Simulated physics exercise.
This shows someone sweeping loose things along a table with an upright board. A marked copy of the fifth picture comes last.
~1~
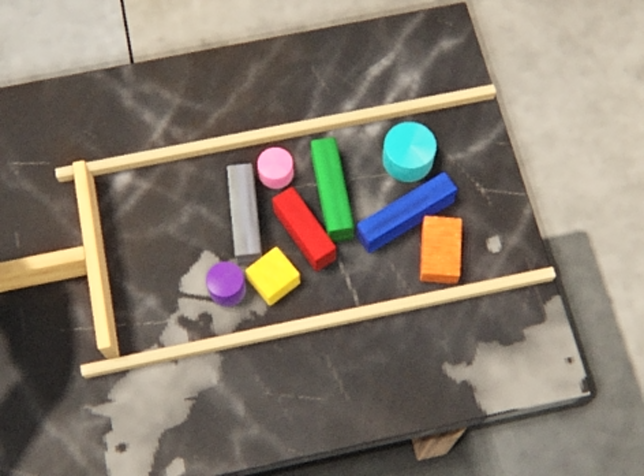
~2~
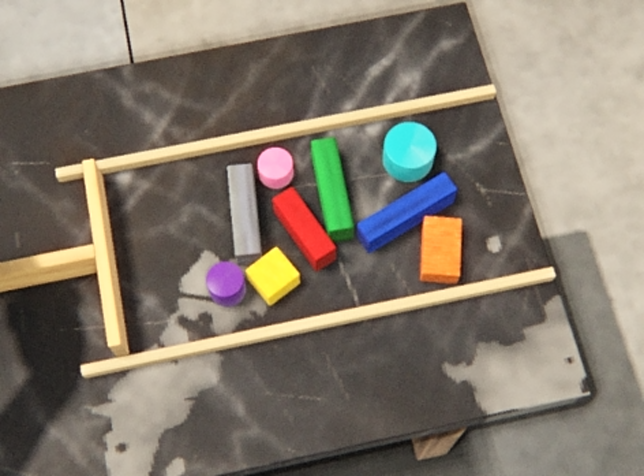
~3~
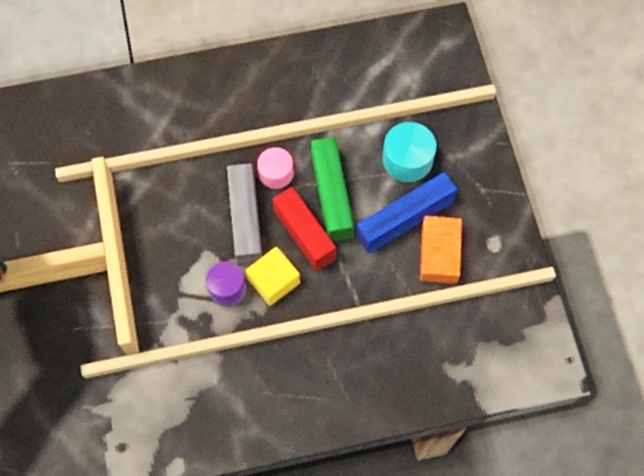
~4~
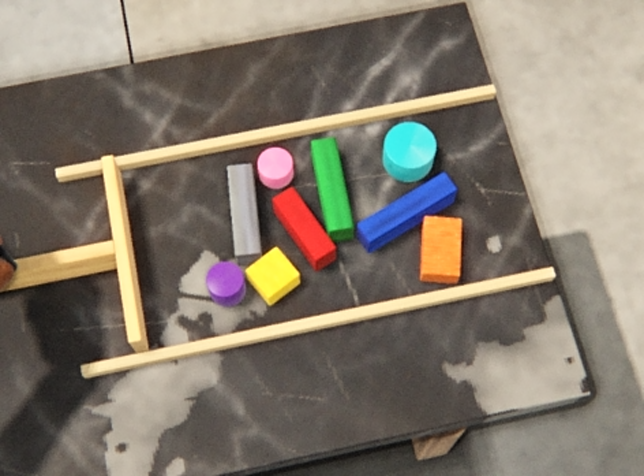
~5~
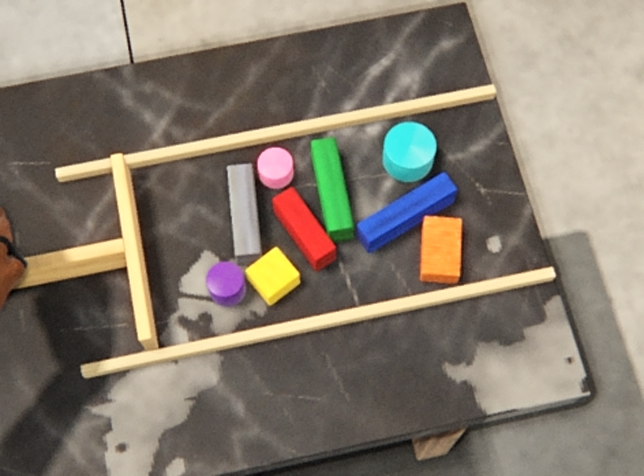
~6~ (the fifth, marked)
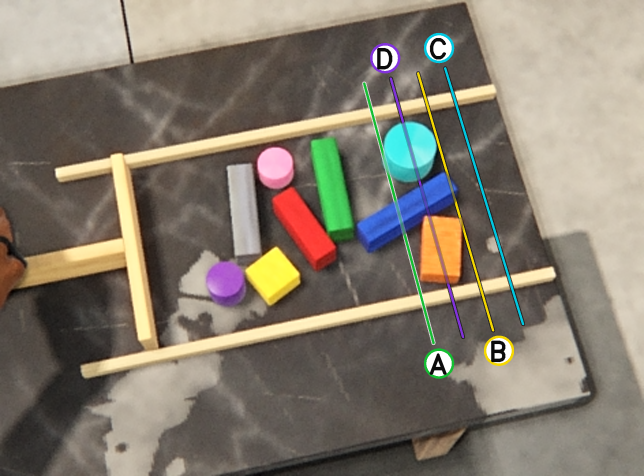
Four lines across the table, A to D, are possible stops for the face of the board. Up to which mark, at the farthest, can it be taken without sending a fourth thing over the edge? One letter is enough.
Stop at B.
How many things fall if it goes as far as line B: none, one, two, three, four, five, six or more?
In all, three.
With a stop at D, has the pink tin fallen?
No.
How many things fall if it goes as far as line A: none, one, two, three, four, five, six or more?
By then, none.
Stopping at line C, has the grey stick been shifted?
Yes.
On the marked copy, A at (397, 206); B at (454, 195); C at (482, 189); D at (425, 201).
Taking B. A third of the way, board (248, 220); blue stick (415, 210); yellow block (332, 282).
Two thirds of the way, board (364, 196); blue stick (490, 182); turquoise tin (463, 147).
When it is over, board (453, 179); turquoise tin over the edge; blue stick over the edge; three fallen.
As for the rest, A is within the limit but short; C drops five; D is within the limit but short.
